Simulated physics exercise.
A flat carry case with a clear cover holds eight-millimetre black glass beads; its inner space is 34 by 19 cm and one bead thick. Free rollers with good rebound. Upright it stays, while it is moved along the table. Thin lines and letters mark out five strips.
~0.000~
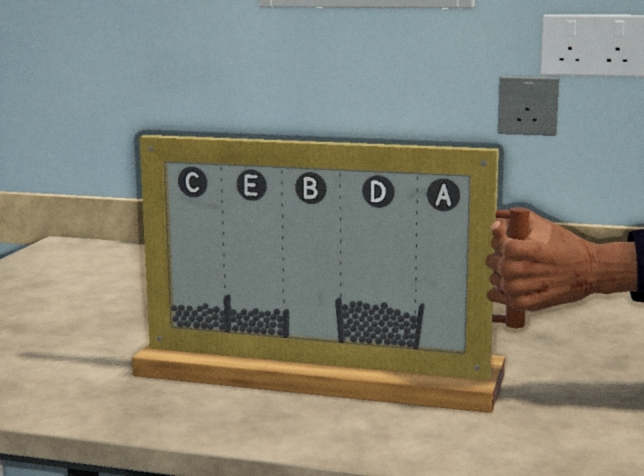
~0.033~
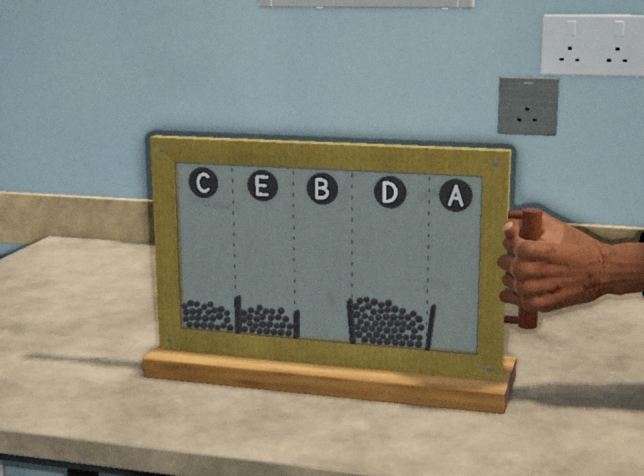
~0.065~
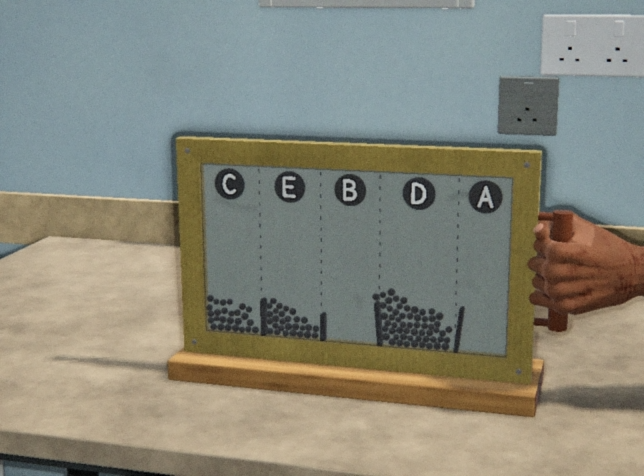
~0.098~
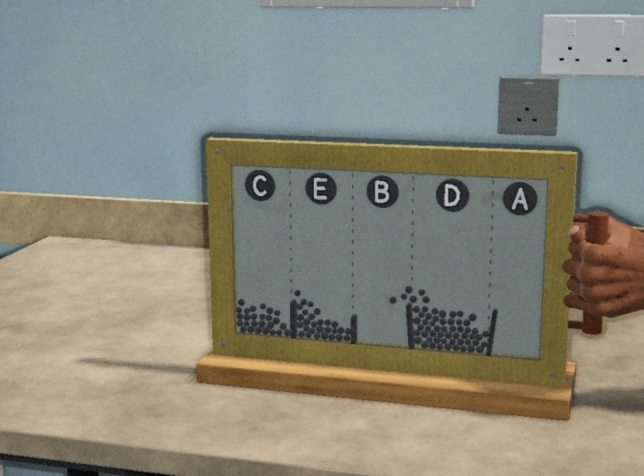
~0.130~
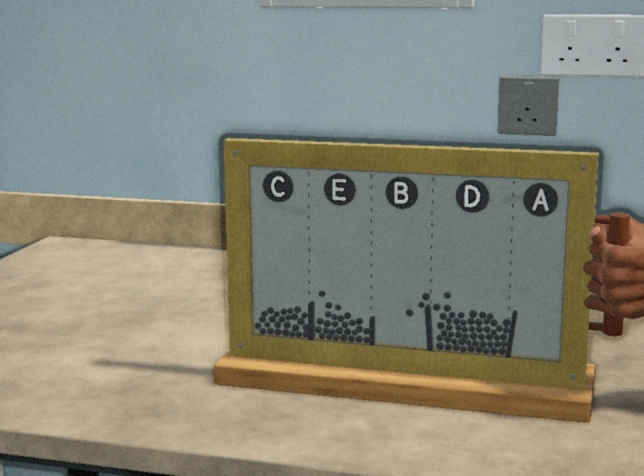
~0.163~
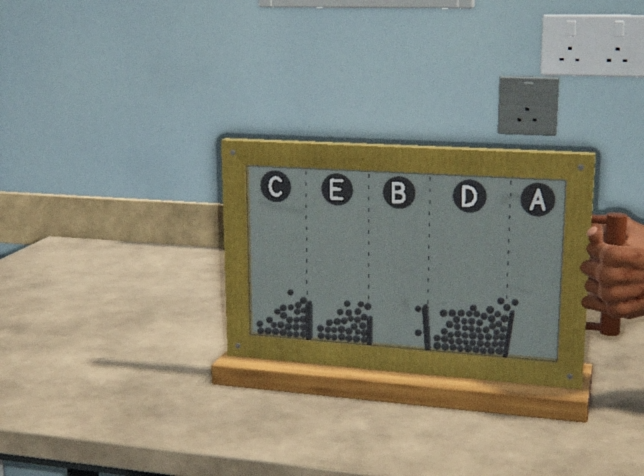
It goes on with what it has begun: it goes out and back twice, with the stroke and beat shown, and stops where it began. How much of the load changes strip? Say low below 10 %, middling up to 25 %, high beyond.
By the end, the answer is a big share.
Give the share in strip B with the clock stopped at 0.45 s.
That part holds about 10 percent of it.
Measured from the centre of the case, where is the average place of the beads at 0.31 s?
Left: About 1 cm; below: About 7 cm.
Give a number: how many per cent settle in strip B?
Estimated share there: Roughly 15 per cent.
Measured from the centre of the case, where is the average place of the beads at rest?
The middle sits around 1 cm left of it and 8 cm below it.
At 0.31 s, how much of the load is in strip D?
45 %.
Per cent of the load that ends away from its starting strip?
Around 30 percent.
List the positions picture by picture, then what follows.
In the first picture, at its start; about 110 beads; beads' middle (305, 322); highest (360, 304); A (444, 195), B (311, 188), C (193, 182), D (378, 192), E (252, 185).
In the second picture, 1 cm to the right; beads' middle (313, 321); highest (367, 300).
In the third picture, 4 cm to the right; beads' middle (337, 322); highest (391, 292); wall ends (462, 310), (377, 303), (323, 315), (264, 300).
In the fourth picture, 8 cm to the right; beads' middle (368, 325); highest (409, 290).
In the fifth picture, 10 cm to the right; beads' middle (392, 327); highest (447, 295).
In the sixth picture, 10 cm to the right; beads' middle (397, 327); highest (501, 301); A (538, 200), B (399, 193), C (276, 186), D (470, 196), E (337, 189).
After 0.31 s, it is 1 cm to the right; A 5 %, B 5 %, C 20 %, D 45 %, E 20 %; 10 % have changed strip.
After 0.45 s, it is 9 cm to the right; A 5 %, B 10 %, C 25 %, D 40 %, E 25 %; 20 % have changed strip.
After 0.57 s, it is at its start; A 10 %, B 15 %, C 20 %, D 35 %, E 20 %; 30 % have changed strip.
All still by 1.3 s, it is at its start; A 5 %, B 15 %, C 20 %, D 35 %, E 20 %; 30 % have changed strip.
